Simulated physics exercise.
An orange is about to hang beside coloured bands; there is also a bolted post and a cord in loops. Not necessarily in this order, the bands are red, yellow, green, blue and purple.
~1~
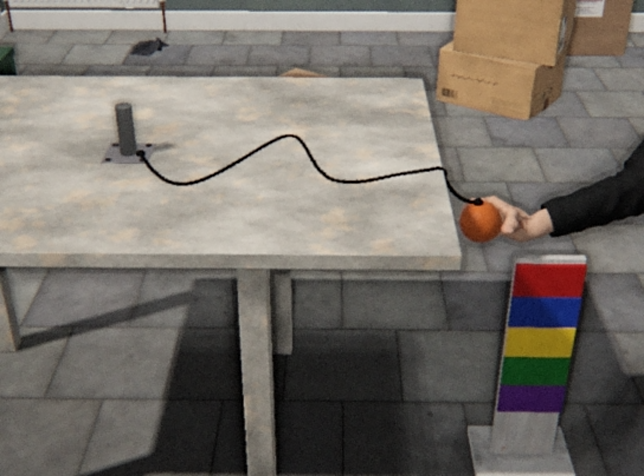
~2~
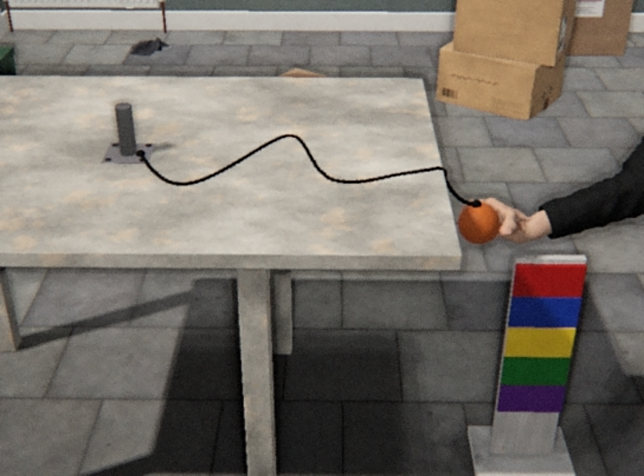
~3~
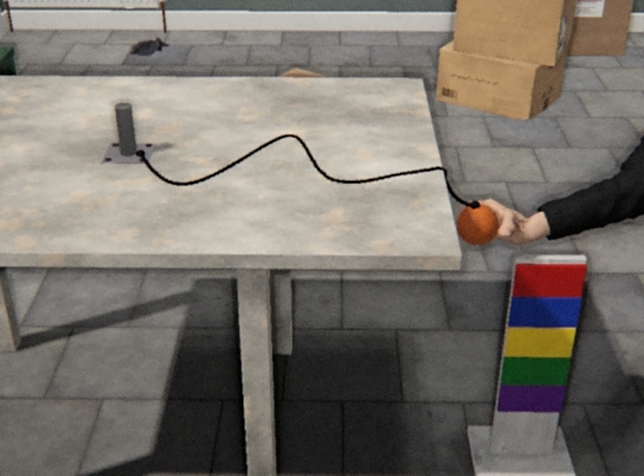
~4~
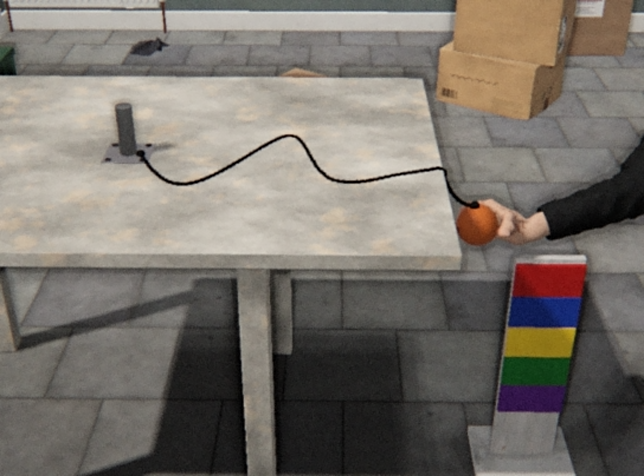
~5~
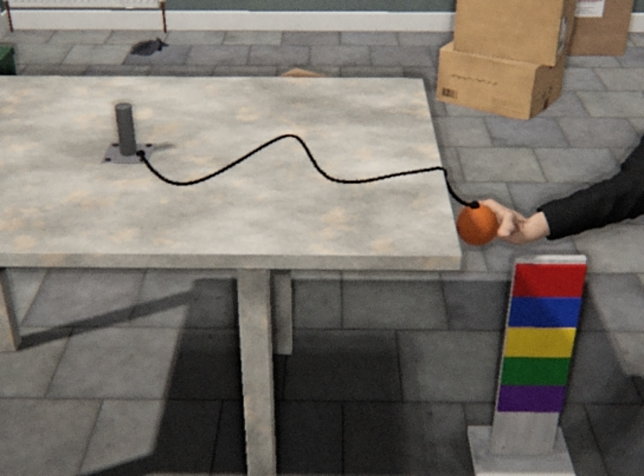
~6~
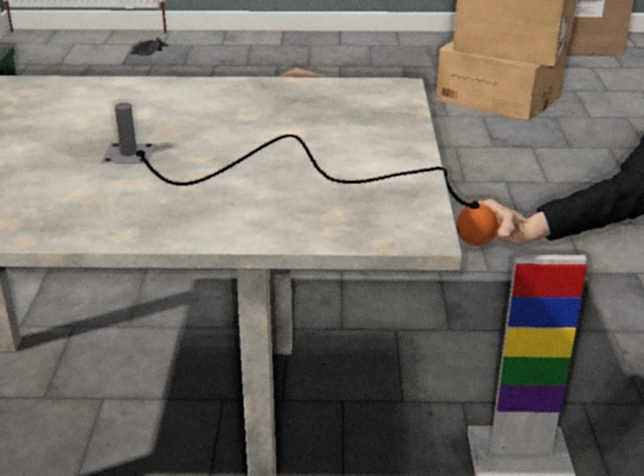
A hand in a dark sleeve held an orange ball on a wavy black cord at the table's right edge, above a stand with coloured bands, and almost nothing moved.
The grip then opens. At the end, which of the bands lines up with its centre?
The band that lines up is green.
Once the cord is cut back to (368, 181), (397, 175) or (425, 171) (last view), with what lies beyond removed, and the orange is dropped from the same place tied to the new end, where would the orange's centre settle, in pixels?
Try 1: (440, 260); try 2: (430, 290); try 3: (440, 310).
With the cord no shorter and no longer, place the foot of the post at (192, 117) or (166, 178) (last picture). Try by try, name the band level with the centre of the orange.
It comes out purple the first time and purple the second time.
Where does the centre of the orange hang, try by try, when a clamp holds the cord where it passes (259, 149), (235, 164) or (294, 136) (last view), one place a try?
Roughly (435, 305), (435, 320) and (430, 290), in that order.
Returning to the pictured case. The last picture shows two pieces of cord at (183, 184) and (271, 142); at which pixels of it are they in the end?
Around (229, 157); the other one around (352, 163).
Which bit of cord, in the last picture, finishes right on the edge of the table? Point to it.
That spot is near (312, 160).
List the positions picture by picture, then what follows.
Orange (481, 222); red (550, 282); blue (545, 314); yellow (540, 343); green (536, 372); purple (531, 400), in the first picture.
Orange (479, 223); cord through (156, 173) (227, 168) (284, 137) (320, 171) (400, 175), in the second picture.
Orange (478, 225), in the third picture.
Orange (478, 225); cord through (156, 173) (227, 168) (284, 137) (320, 171) (400, 175), in the fourth picture.
Orange (478, 225), in the fifth picture.
Orange (478, 225); cord through (156, 173) (227, 168) (284, 137) (320, 171) (400, 175), in the sixth picture.
A little later, orange near (436, 348); level with yellow.
Next, orange near (423, 362); level with green.
When it is over, orange near (426, 368); level with green. Its middle rests at the green band.
